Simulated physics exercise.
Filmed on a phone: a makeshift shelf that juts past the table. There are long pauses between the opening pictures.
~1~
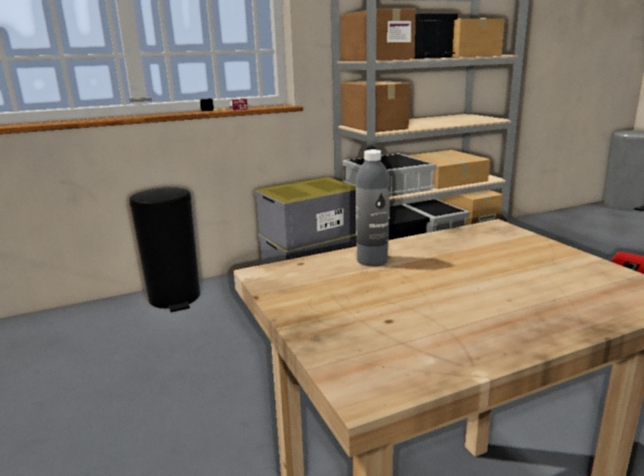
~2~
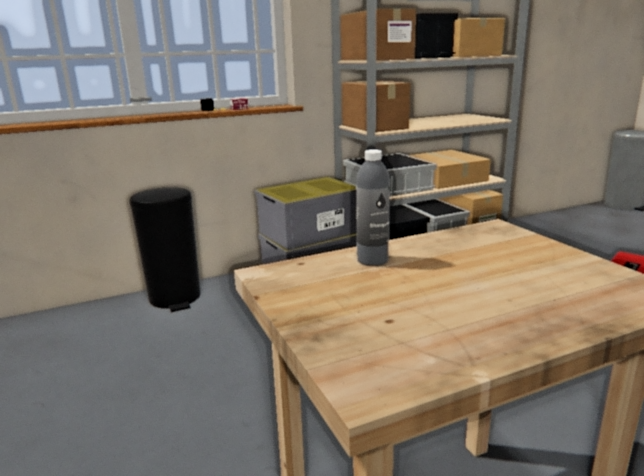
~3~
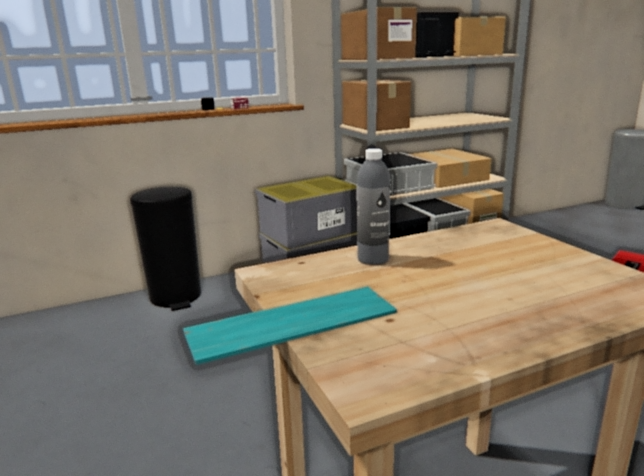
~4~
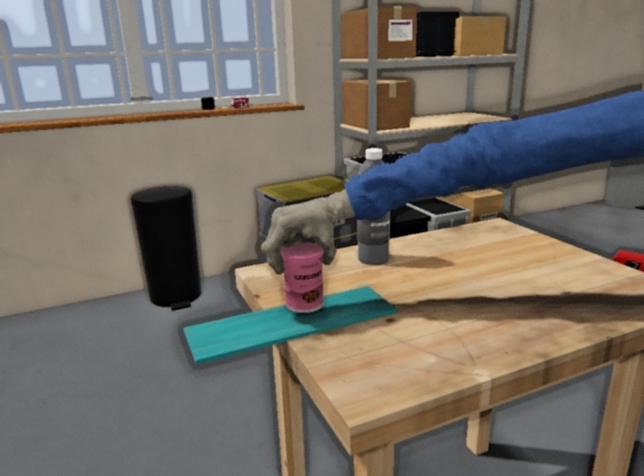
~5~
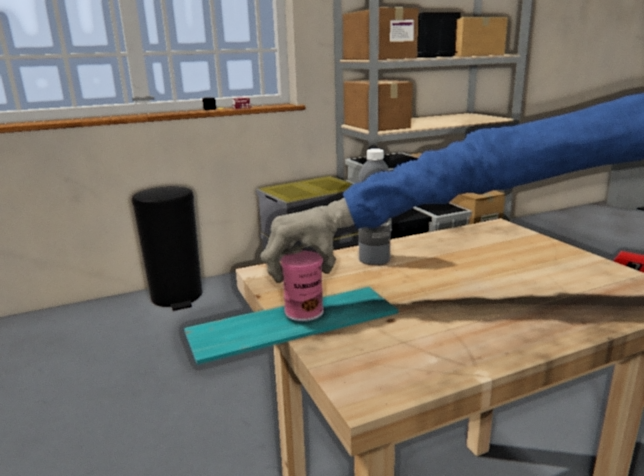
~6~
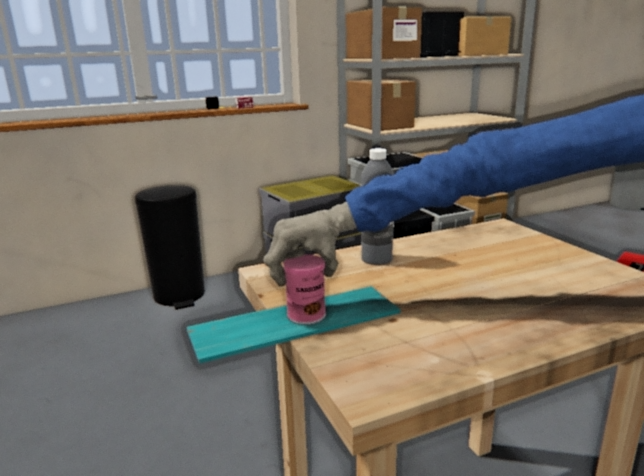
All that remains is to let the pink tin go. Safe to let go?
The plank stays on the table.
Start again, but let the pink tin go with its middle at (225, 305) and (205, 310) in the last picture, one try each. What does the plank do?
First try: It goes over; second try: It goes over.
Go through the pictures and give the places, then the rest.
In the first picture, the last thing is not in view yet.
In the second picture, the last thing is not in view yet.
In the third picture, the last thing is not in view yet; turquoise plank (293, 320).
The fourth picture shows still above its spot; pink tin (304, 277); turquoise plank (293, 320).
The fifth picture shows still above its spot; pink tin (303, 285); turquoise plank (294, 321).
The sixth picture shows set down, still held; pink tin (305, 289); turquoise plank (296, 320).
Then, 0.30 s after the last picture, nothing has stirred.
Then, 0.70 s after the last picture, pink tin resting near (305, 289).
At rest, all 3 in place. Seen from the same camera at the end, pink tin near (305, 289). The plank holds.
